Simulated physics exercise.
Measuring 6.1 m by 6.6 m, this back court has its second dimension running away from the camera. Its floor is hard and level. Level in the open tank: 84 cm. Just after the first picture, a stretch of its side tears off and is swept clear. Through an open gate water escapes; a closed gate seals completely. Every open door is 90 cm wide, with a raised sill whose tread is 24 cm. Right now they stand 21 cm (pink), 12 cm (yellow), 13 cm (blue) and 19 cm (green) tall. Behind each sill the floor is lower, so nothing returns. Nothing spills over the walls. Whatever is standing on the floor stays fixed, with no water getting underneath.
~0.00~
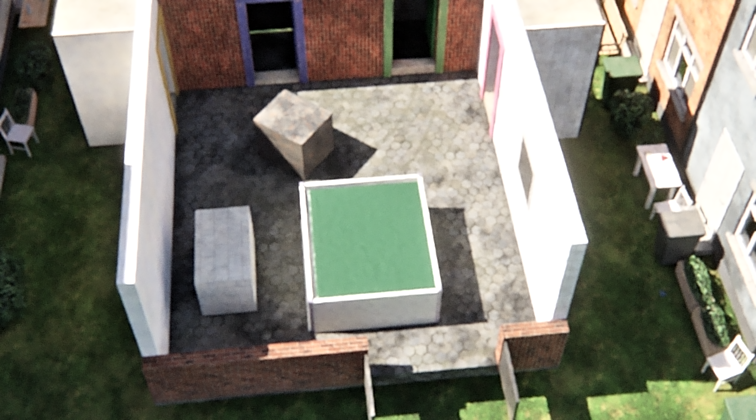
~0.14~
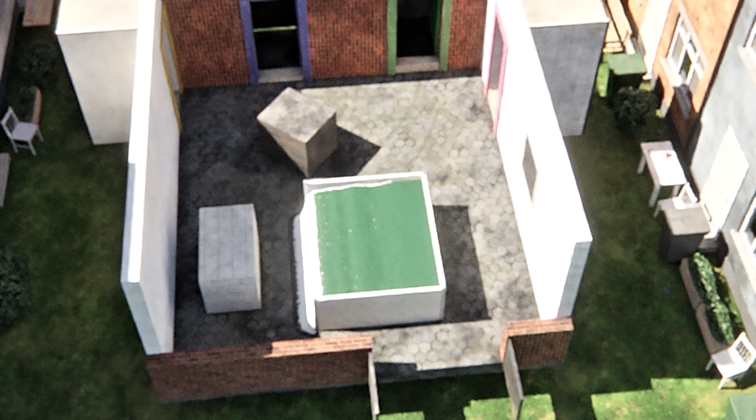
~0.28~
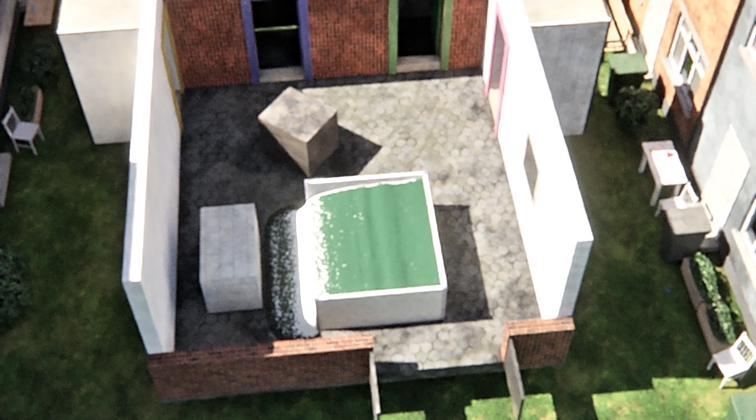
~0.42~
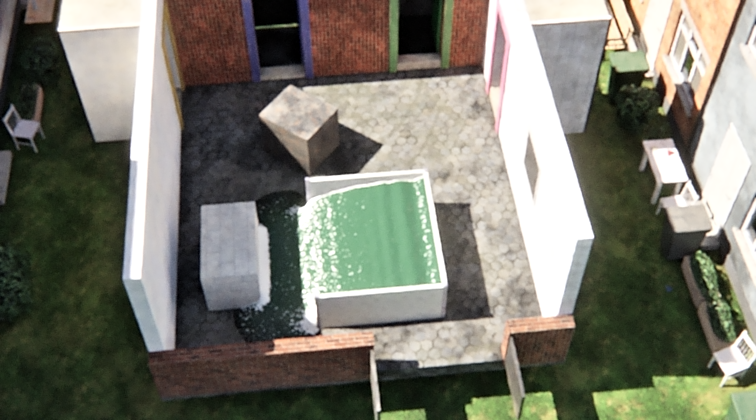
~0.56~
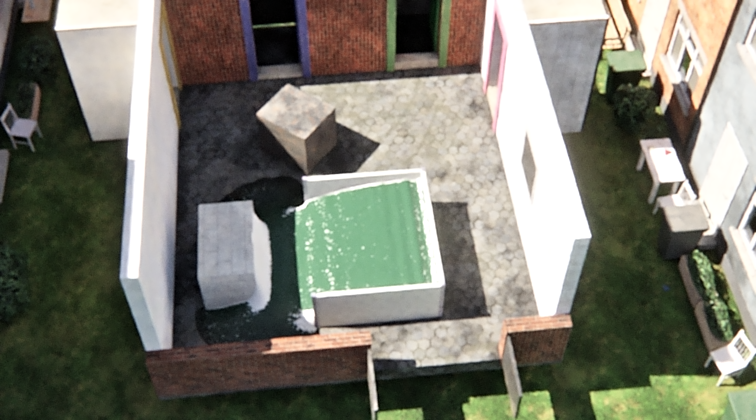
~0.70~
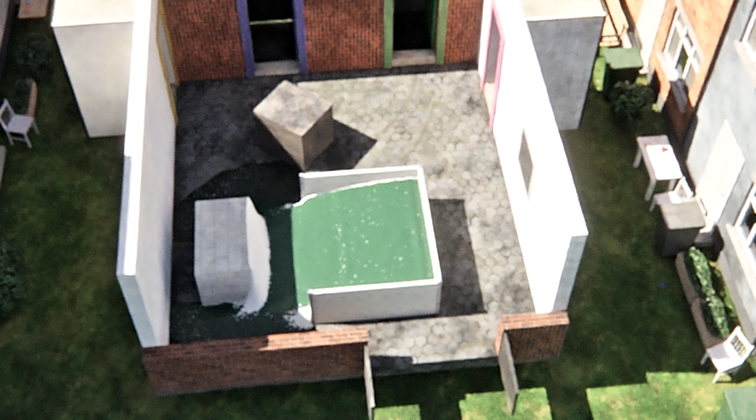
Green water pours through the torn left side of a white open tank in a paved, walled back court seen from high above, while the camera barely shifts. A pale block stands left of the tank, a tilted brown-grey block behind it, and purple- and green-framed openings line the far brick wall. White froth bursts leftward, strikes the pale block and wraps around it, as dark water spreads across the paving.
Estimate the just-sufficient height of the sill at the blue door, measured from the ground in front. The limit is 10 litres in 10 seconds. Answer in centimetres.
I would say 21 cm.
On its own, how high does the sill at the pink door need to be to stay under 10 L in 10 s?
The pink one would have to be about 17 cm high.
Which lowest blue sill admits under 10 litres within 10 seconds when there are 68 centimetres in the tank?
You'd need a step of close to 16 cm.
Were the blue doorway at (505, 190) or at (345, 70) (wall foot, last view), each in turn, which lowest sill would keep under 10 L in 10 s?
10.0 and 6.5 cm.
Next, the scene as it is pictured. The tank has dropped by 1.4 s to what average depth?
The mean depth is about 39 cm.
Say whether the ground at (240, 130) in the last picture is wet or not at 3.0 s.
At that moment it's submerged.
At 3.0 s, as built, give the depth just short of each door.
Pink door 0 cm, yellow door 32 cm, blue door 10 cm, green door 0 cm.
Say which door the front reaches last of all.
I'd say the pink door.
After 1.4 s water covers 30 % of the floor, deepest (60 cm) near (267, 271); it has not reached the blue door.
After 3.0 s water covers 50 % of the floor, deepest (41 cm) near (177, 92); 10 cm at the blue door, 0 litres in over its 13 cm sill.
After 10.0 s water covers 95 % of the floor, deepest (14 cm) near (422, 87); 10 cm at the blue door, 52 litres in over its 13 cm sill.
At the blue door as built, the water arrived by 2.5 s and peaked near 24 cm at 4.6 s.
Run again over the same 10 s with other heights there, 17 litres in over 18.5 cm, 3 litres over 25 cm. The limit of 10 litres is kept from about 21 cm up.
